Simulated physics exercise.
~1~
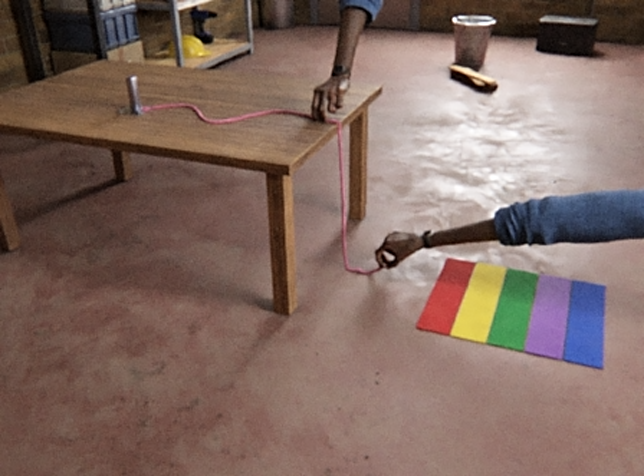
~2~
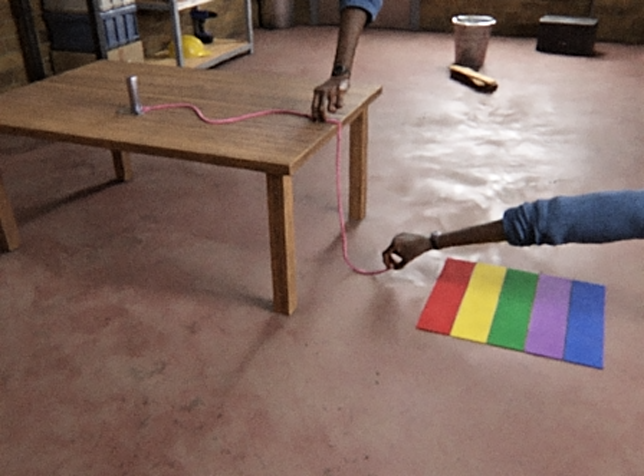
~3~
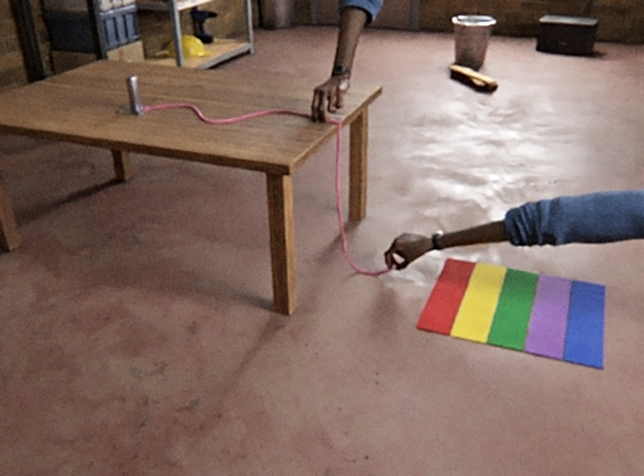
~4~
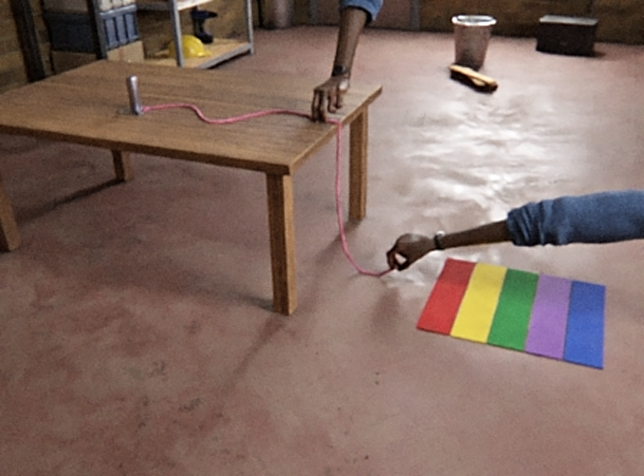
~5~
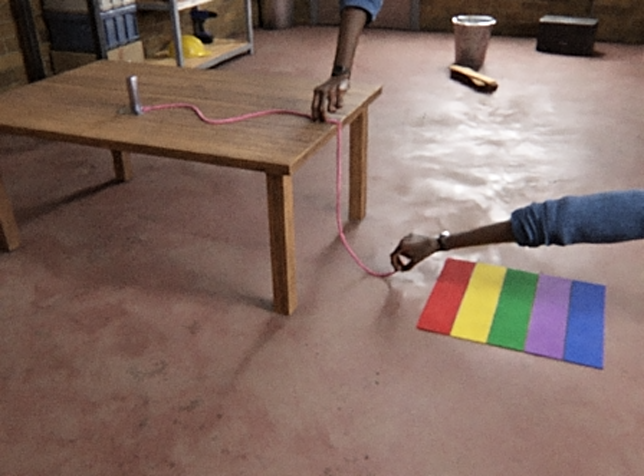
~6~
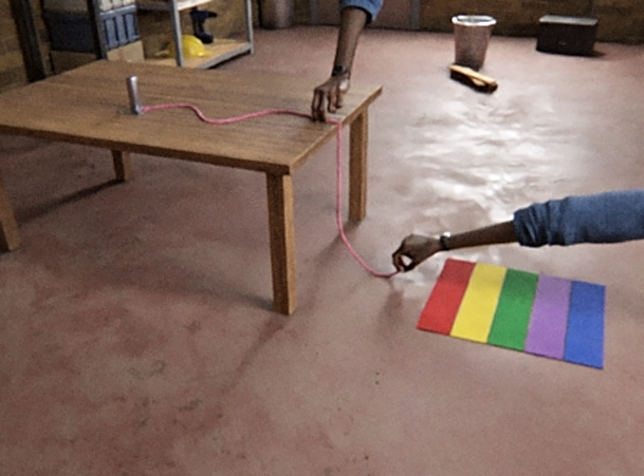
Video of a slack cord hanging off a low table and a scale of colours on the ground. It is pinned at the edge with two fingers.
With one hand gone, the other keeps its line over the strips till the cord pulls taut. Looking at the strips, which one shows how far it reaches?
The purple strip shows it.
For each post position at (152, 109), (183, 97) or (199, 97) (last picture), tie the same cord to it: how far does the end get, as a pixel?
Going through them in sequence: (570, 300), (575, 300) and finally (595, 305).
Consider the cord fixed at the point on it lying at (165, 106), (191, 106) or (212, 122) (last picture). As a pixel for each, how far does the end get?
In order of the tries: About (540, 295), about (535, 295), about (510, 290).
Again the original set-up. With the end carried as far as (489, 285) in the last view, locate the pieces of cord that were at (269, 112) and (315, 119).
One heads to (308, 121) and the other heads to (344, 153).
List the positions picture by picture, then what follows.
End (385, 266); red (438, 317); yellow (472, 324); green (509, 332); purple (546, 339); blue (584, 348), in the first frame.
End (392, 267); cord through (175, 106) (207, 121) (273, 112) (335, 122) (338, 187) (345, 251), in the second frame.
End (394, 267), in the third frame.
End (396, 268); cord through (175, 106) (207, 121) (273, 112) (335, 122) (338, 187) (346, 251), in the fourth frame.
End (400, 268), in the fifth frame.
End (401, 269); cord through (175, 106) (207, 121) (273, 112) (335, 122) (339, 187) (350, 250), in the sixth frame.
A little later, end near (489, 285); over yellow.
Next, end near (528, 293); over green.
When it is tight, end near (551, 297); over purple. It halts on the purple strip.
